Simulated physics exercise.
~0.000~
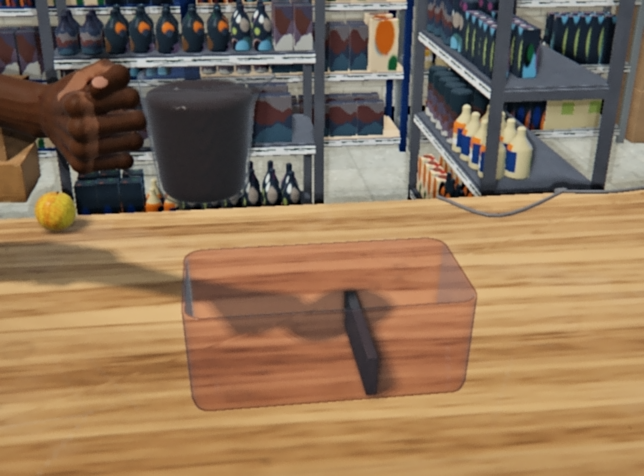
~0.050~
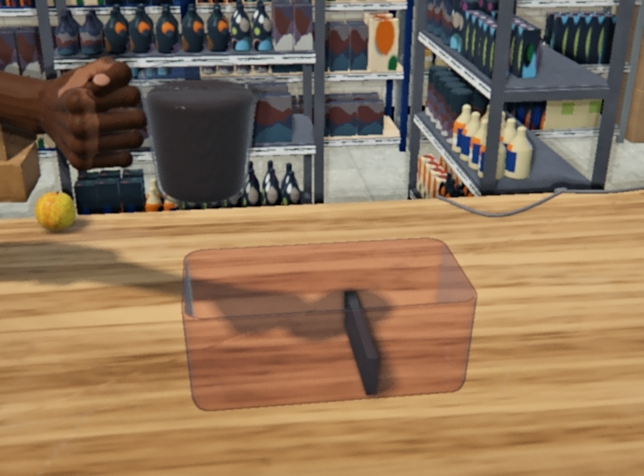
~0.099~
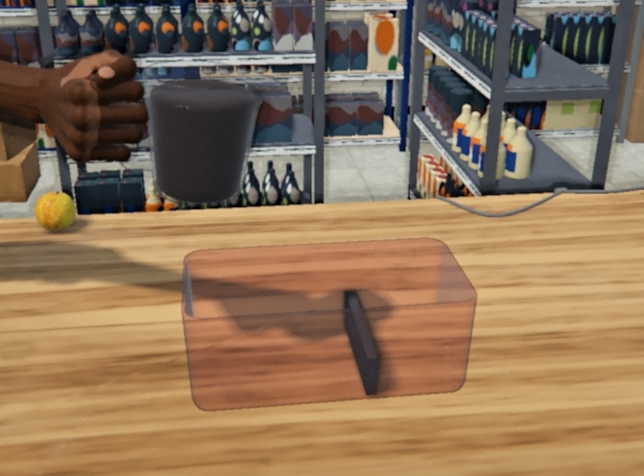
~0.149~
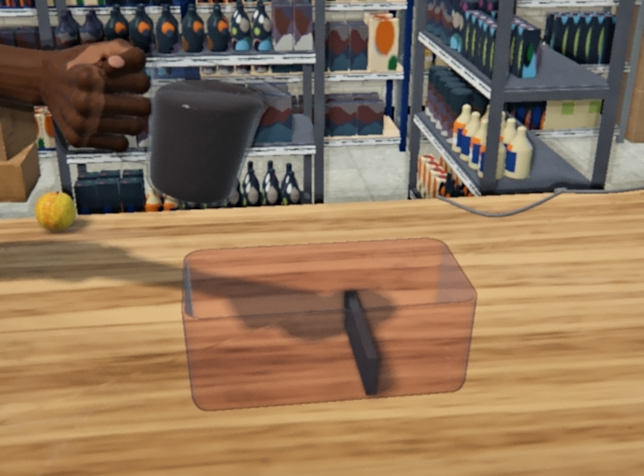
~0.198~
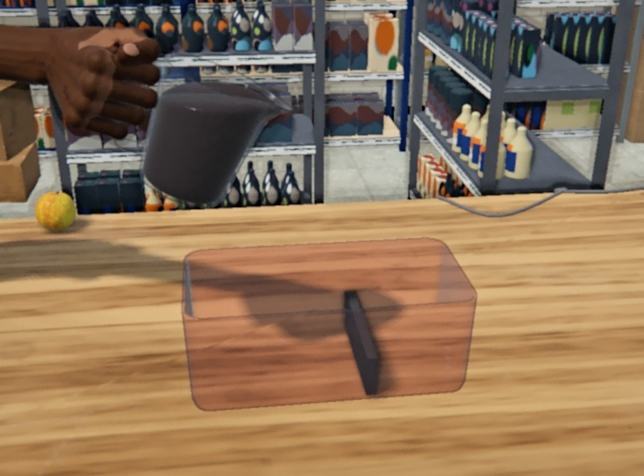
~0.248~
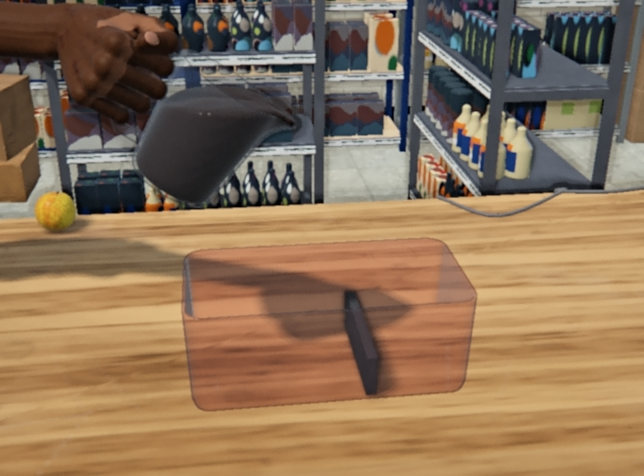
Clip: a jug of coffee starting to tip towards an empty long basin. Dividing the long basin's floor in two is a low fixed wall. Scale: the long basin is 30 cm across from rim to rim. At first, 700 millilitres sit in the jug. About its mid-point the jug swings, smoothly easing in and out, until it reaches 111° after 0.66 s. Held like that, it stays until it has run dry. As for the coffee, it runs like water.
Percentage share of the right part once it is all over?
9 per cent.
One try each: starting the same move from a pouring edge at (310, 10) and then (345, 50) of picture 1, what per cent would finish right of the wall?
First 60, then 75 per cent.
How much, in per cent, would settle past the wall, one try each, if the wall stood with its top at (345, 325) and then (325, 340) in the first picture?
25 then 65 %.
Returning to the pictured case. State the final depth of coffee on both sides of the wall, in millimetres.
Left roughly 22 mm; right roughly 4 mm.
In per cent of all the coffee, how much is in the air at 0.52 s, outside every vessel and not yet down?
Near 30 in a hundred.
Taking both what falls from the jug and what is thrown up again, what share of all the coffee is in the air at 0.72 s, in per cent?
Airborne fraction: Approx. 16 %.
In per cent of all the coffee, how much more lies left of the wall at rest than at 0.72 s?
Roughly 14 per cent.
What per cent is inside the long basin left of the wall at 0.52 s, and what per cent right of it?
Around 16 percent on the left and 5 on the right.
Then, 0.52 s in, the tilt is 99° and 48 per cent is still to pour, 17 is left of the wall and 5 right of it.
Then, 0.72 s in, the tilt is 111° and 7 per cent is still to pour, 71 is left of the wall and 7 right of it.
Then, 0.93 s in, the tilt is 111° and 0 per cent is still to pour, 83 is left of the wall and 8 right of it.
Then, 1.16 s in, the tilt is 111° and 0 per cent is still to pour, 84 is left of the wall and 9 right of it.
Finally, 84 per cent lies left of the wall, 9 right of it and 6 outside.
